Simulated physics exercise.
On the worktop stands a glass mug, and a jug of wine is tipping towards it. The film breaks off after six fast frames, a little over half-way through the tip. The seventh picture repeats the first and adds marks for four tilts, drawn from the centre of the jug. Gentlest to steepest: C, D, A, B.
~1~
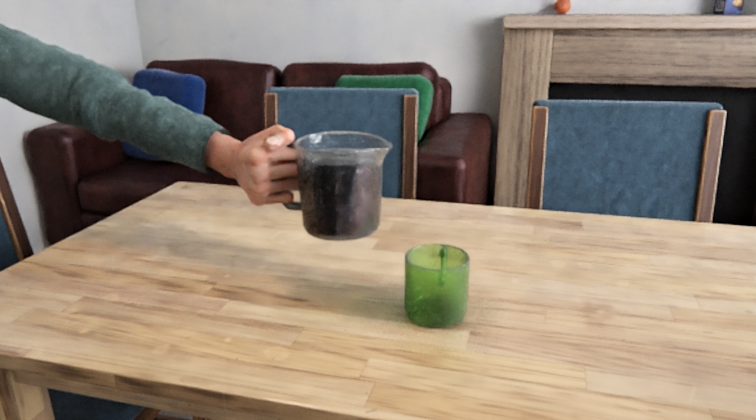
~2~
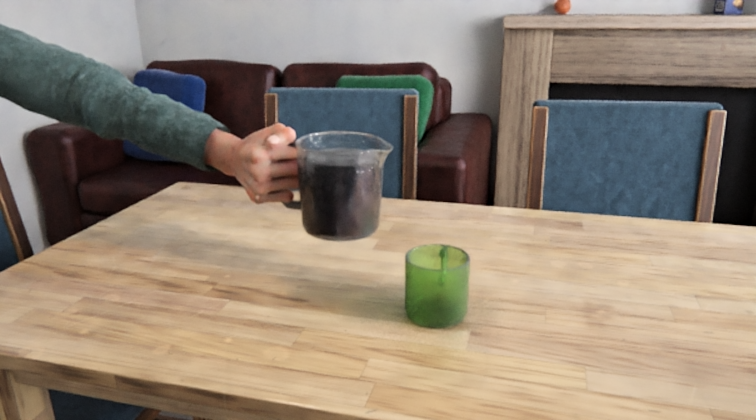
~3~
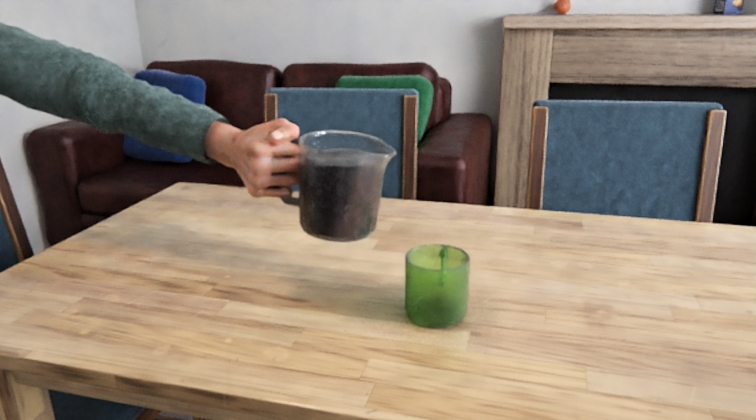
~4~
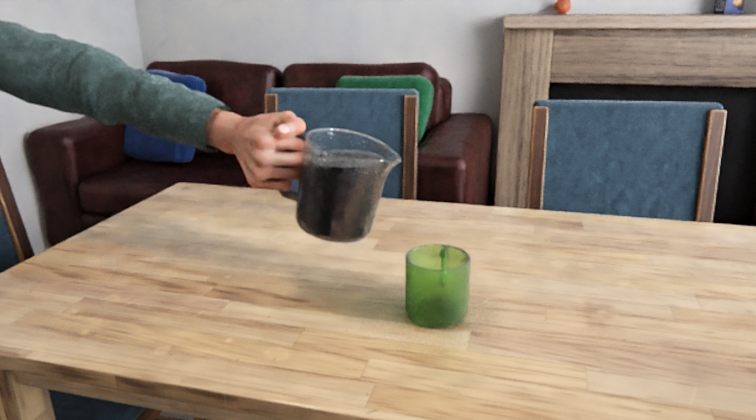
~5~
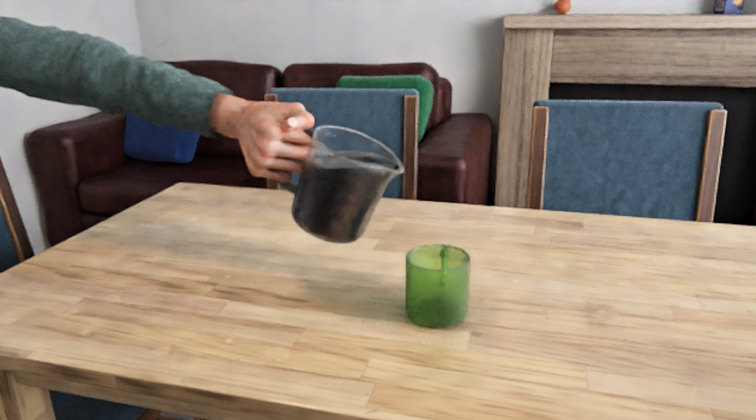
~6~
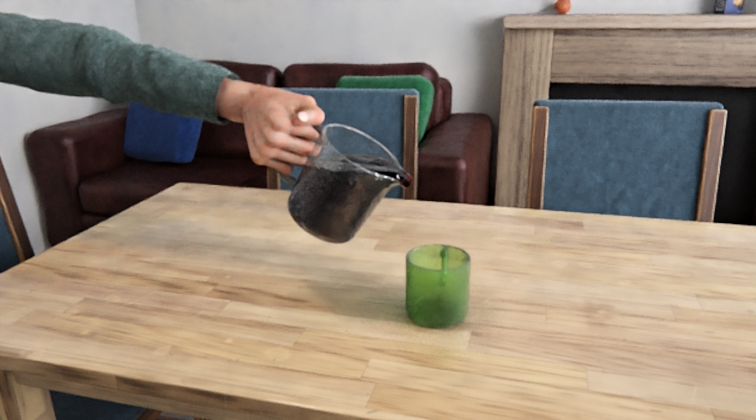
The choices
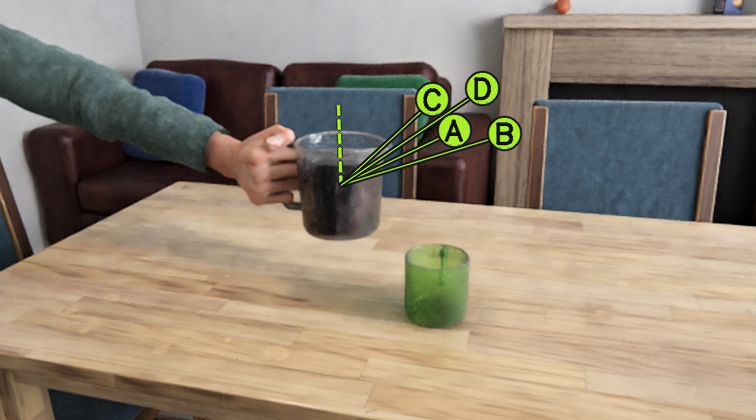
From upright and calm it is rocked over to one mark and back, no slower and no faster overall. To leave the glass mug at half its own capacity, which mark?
Use line C.
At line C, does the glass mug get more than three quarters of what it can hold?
No, it does not.
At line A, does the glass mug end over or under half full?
Over.
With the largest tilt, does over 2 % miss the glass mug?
Yes, it does.
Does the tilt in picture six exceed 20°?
Yes.
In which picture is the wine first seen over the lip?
In picture 6.
On the marked copy, A at (439, 138); B at (488, 139); C at (420, 111); D at (469, 98).
For line A, the glass mug ends with about 85 % of what it can hold; 6 % of the wine is spilt.
For line B, the glass mug ends with about 87 % of what it can hold; 18 % of the wine is spilt.
For line C, the glass mug ends with about 48 % of what it can hold.
For line D, the glass mug ends with about 70 % of what it can hold.
